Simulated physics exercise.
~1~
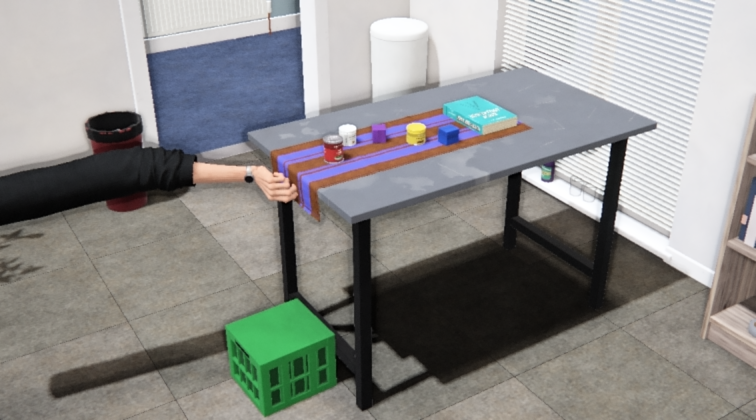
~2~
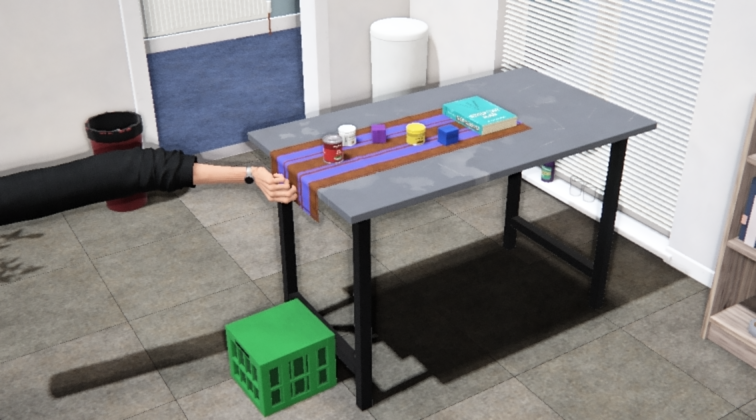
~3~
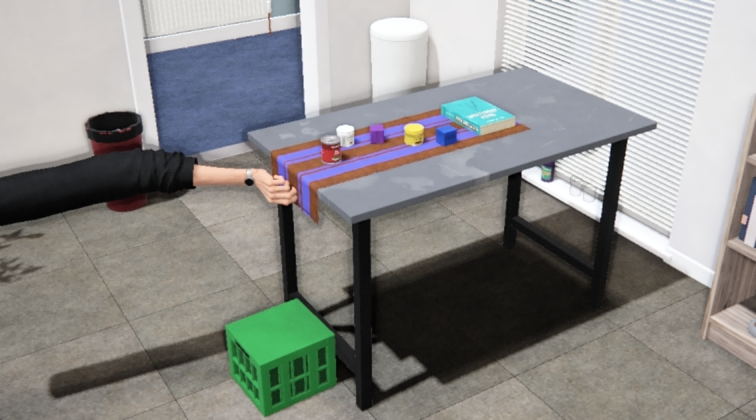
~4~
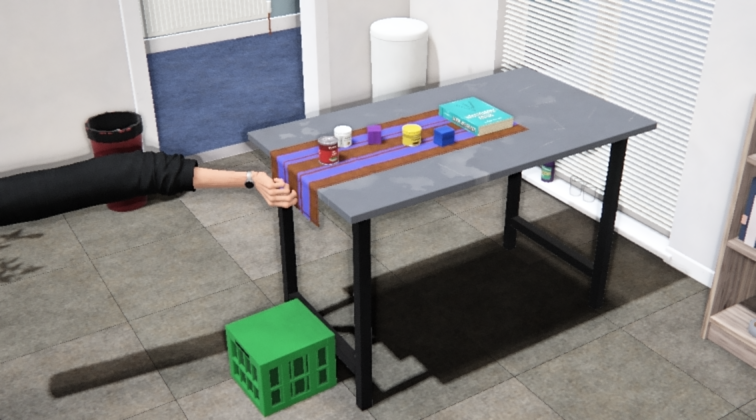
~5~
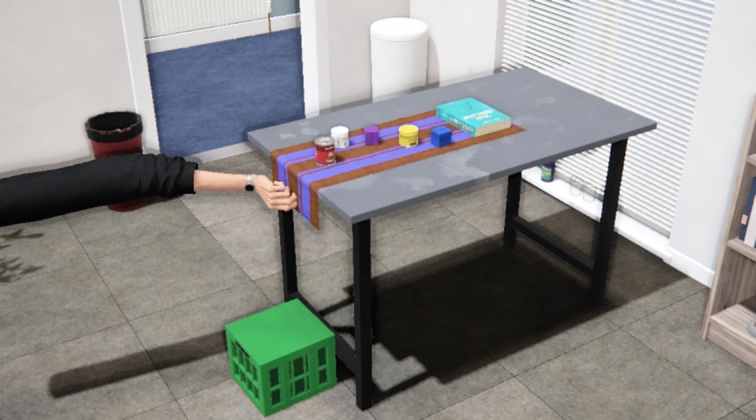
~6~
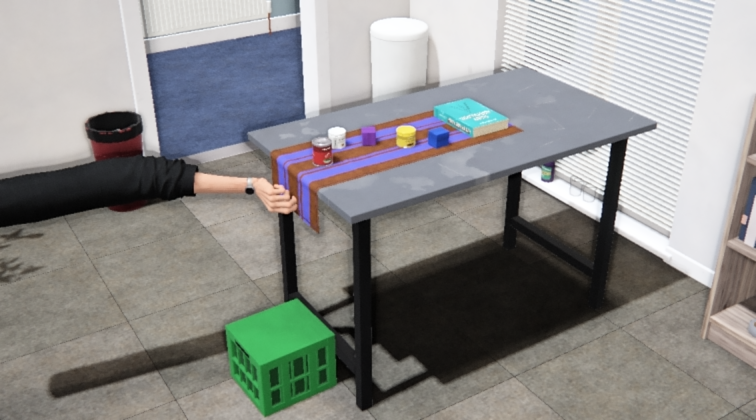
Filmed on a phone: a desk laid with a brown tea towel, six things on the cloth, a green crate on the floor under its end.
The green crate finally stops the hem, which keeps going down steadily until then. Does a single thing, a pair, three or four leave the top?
What comes down is a group of four.
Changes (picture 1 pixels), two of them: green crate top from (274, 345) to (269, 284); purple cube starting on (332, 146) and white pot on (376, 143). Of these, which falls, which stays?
Outcome for the purple cube: It is lost. Outcome for the white pot: It stays.
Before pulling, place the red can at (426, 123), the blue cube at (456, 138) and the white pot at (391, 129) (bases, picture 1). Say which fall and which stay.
Start with the red can, which is kept; next the blue cube, which is kept; last the white pot, which is lost.
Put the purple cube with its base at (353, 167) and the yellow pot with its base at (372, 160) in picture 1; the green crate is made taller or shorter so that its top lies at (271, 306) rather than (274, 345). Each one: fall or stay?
The purple cube ends up off the top and the yellow pot ends up off the top.
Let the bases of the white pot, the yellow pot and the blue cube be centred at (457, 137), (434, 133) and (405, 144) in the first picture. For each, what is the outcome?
The white pot ends up on top still, the yellow pot ends up on top still, the blue cube ends up off the top.
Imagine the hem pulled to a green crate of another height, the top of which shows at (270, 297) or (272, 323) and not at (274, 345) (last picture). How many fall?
Respectively 2 and 3.
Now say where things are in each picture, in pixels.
The first picture shows hem (320, 222); red can (333, 139); white pot (348, 128); purple cube (379, 127); yellow pot (416, 127); blue cube (449, 128); top of the crate (274, 345).
The second picture shows hem (319, 223); red can (333, 139).
The third picture shows hem (318, 225); white pot (345, 129).
The fourth picture shows hem (319, 227); purple cube (374, 128); top of the crate (274, 345).
The fifth picture shows hem (320, 230); yellow pot (409, 129).
The sixth picture shows hem (320, 234); red can (322, 141); white pot (337, 131); purple cube (369, 130); yellow pot (406, 129); blue cube (439, 131).
Soon after, hem near (296, 264); red can gone.
Then, hem near (297, 309); red can, white pot and purple cube gone.
At rest, hem on the crate; red can, white pot, purple cube and yellow pot gone. It carries off four.
